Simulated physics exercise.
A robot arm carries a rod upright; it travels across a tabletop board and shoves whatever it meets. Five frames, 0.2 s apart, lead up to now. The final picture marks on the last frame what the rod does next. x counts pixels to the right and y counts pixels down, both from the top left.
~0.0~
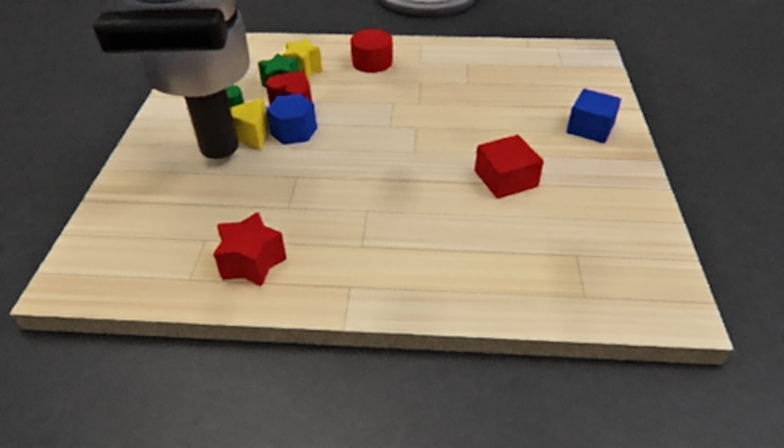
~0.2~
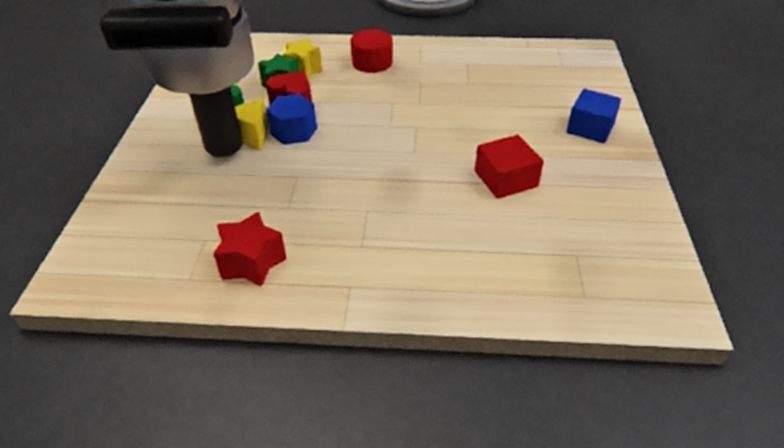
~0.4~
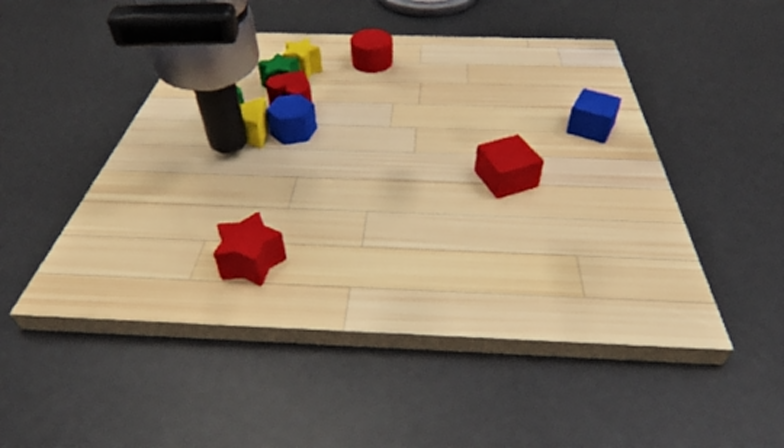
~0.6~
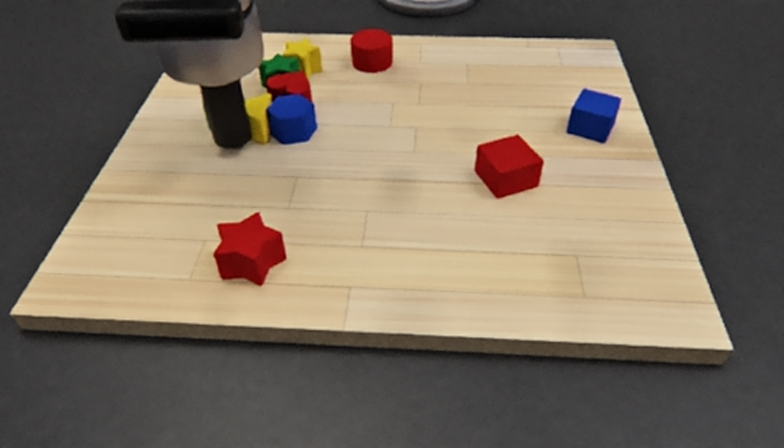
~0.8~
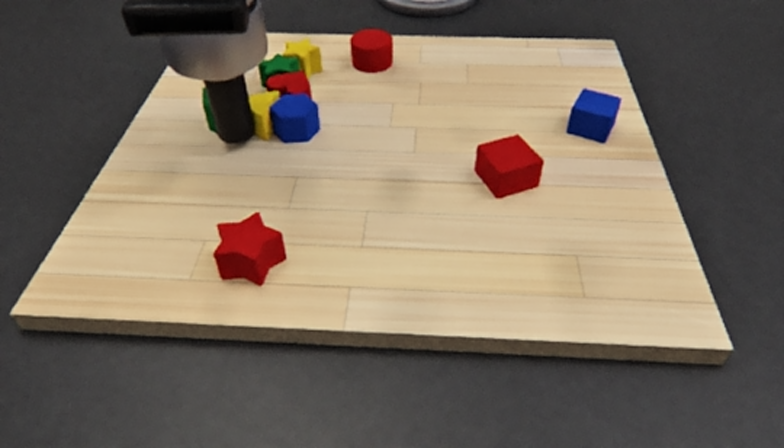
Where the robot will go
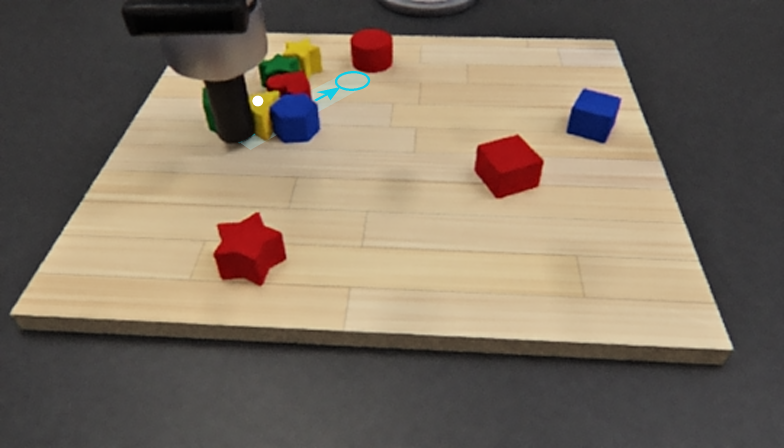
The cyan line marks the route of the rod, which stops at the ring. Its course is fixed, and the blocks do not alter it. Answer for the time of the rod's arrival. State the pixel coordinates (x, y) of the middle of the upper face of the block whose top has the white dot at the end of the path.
If I read the scene right, the answer is (351, 41).
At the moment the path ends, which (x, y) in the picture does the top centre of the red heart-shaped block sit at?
At (349, 26).
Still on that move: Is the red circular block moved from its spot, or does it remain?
The result: It moves.
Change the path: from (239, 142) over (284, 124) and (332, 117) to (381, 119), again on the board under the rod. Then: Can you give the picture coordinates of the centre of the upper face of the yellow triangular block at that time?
Just about (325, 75).
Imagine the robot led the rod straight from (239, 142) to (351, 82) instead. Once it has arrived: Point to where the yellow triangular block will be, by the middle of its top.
The centre of its top will be at (355, 42).
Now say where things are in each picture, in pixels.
In the first frame, rod tip (220, 149); block tops, yellow triangular block (246, 110); red heart-shaped block (290, 81); blue hexagon (290, 106); red circular block (371, 38).
In the second frame, rod (224, 147); blocks unchanged.
In the third frame, rod (229, 143); yellow triangular block (248, 109).
In the fourth frame, rod (233, 139); yellow triangular block (253, 105).
In the fifth frame, rod (237, 134); yellow triangular block (258, 101); red heart-shaped block (290, 81); blue hexagon (293, 105); red circular block (371, 38).
Path on the board, in a line from (239, 142) to (353, 81); the dot is on the yellow triangular block.
What follows on the original path. One third of the way, rod (279, 111); yellow triangular block (299, 80); red heart-shaped block (321, 64); blue hexagon (319, 100), turned 65° clockwise.
Two thirds of the way, rod (316, 91); yellow triangular block (332, 60), turned 15° anticlockwise; red heart-shaped block (345, 44), turned 20° anticlockwise; blue hexagon (320, 100), turned 70° clockwise; red circular block (378, 34).
At the end, rod (352, 73); yellow triangular block (351, 41), turned 60° anticlockwise; red heart-shaped block (349, 26), turned 15° anticlockwise; blue hexagon (320, 100), turned 70° clockwise; red circular block (390, 25).
